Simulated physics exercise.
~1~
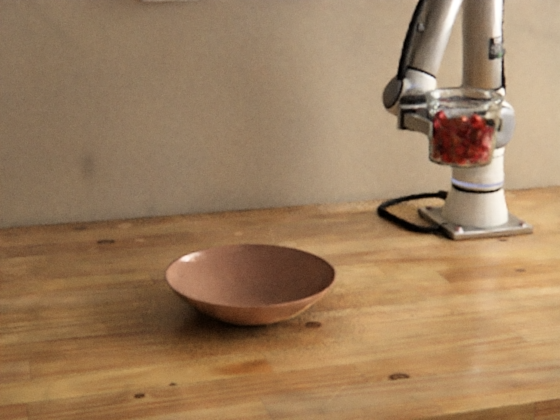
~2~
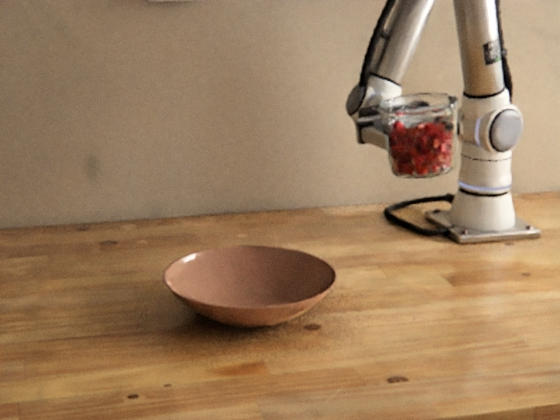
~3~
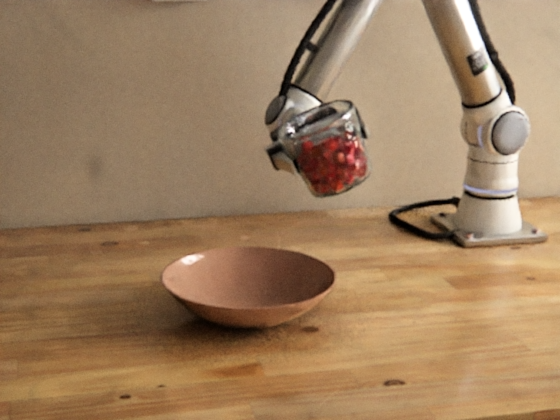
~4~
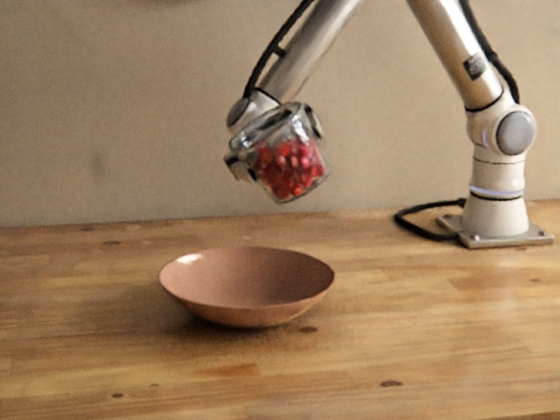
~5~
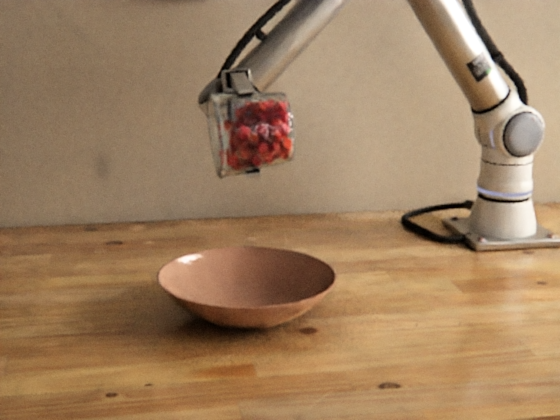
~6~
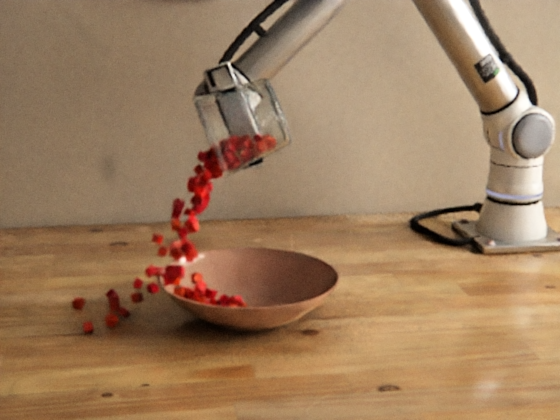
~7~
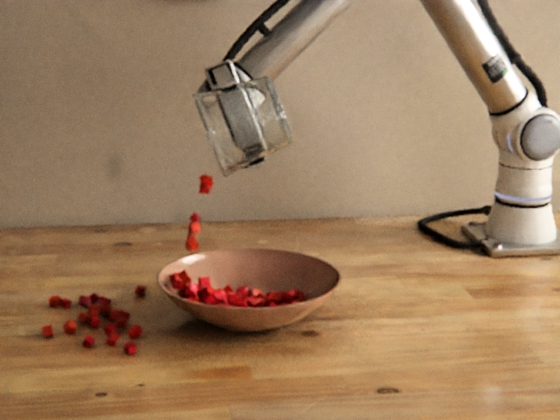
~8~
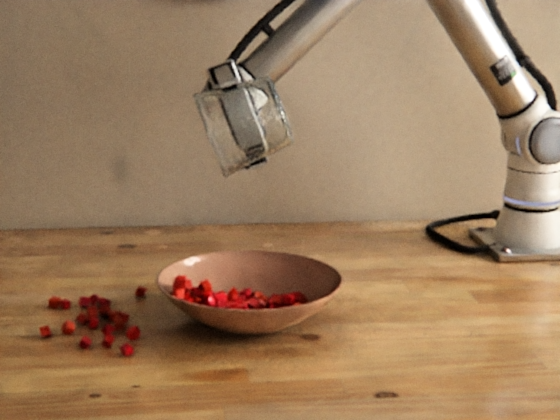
To begin with, a robot arm at the right holds a clear beaker of red vegetable dice upright, while a wide, shallow brownish-pink bowl sits on a wooden table. The arm swings the beaker left, tilting it gradually as it nears the bowl. Above the bowl it tips onto its side, then rotates further, and the dice tumble out in a stream. Most drop into the bowl's left part, but some land on the table to its left. The last few pieces fall, and the emptied beaker stays tilted overhead, with a red pile in the bowl and a smaller scatter beside it.
